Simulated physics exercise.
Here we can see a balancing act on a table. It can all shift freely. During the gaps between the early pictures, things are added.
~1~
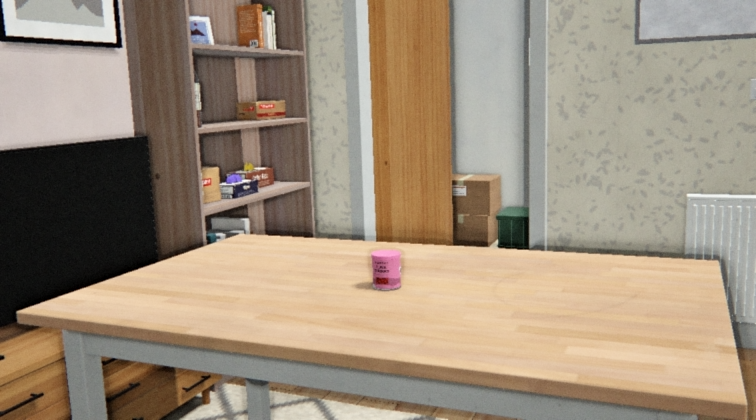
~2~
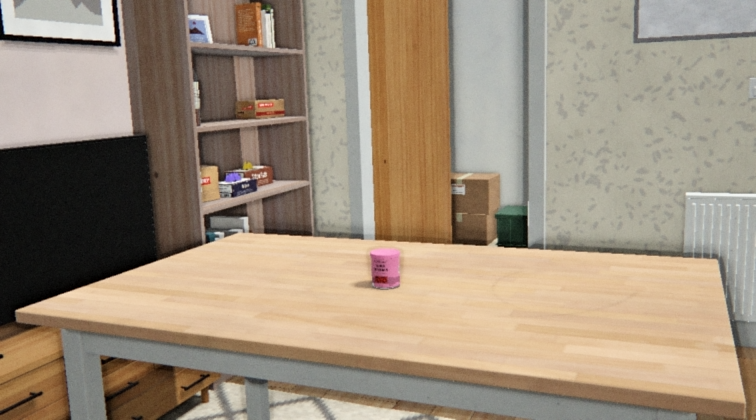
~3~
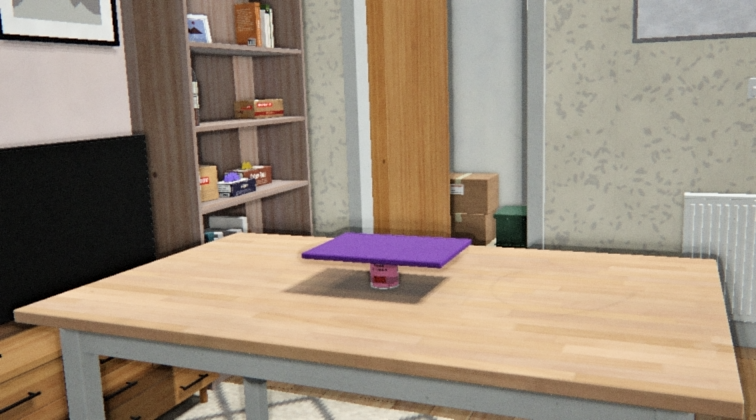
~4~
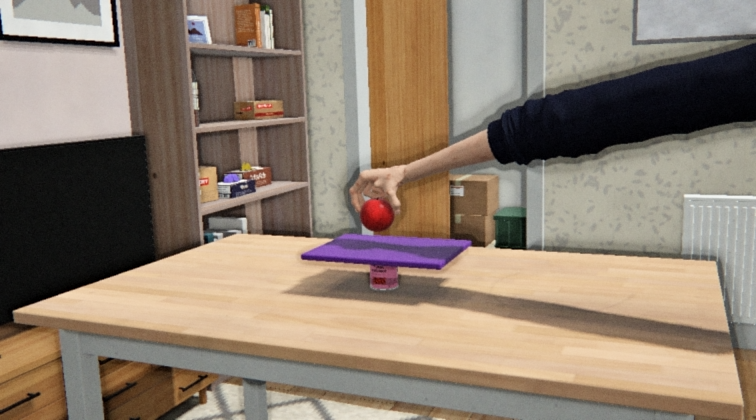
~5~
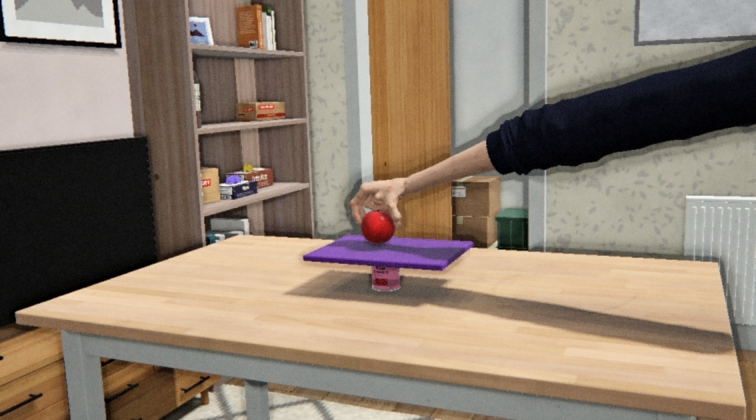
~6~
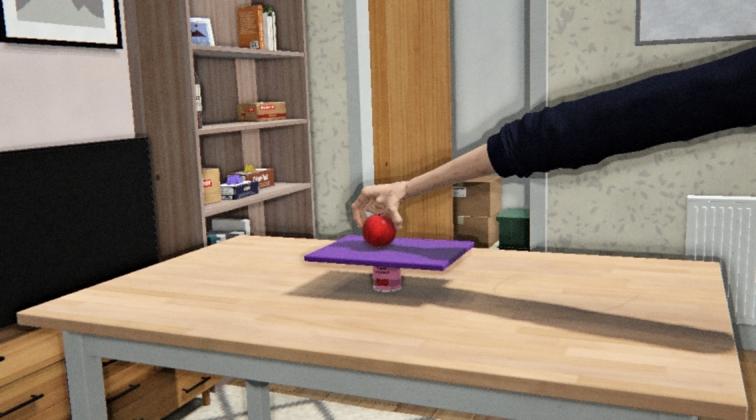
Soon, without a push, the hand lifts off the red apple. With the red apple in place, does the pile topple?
No, so the pile rests quietly where it is.
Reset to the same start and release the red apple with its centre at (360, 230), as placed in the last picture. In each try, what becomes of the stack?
Outcome: Stable.
Then, 0.10 s after the last picture, things are still on the move.
Then, 0.30 s after the last picture, nothing has stirred.
Then, 0.60 s after the last picture, red apple resting near (379, 231).
At rest, all 3 in place. Seen from the same camera at the end, red apple near (379, 231). The stack stays up.
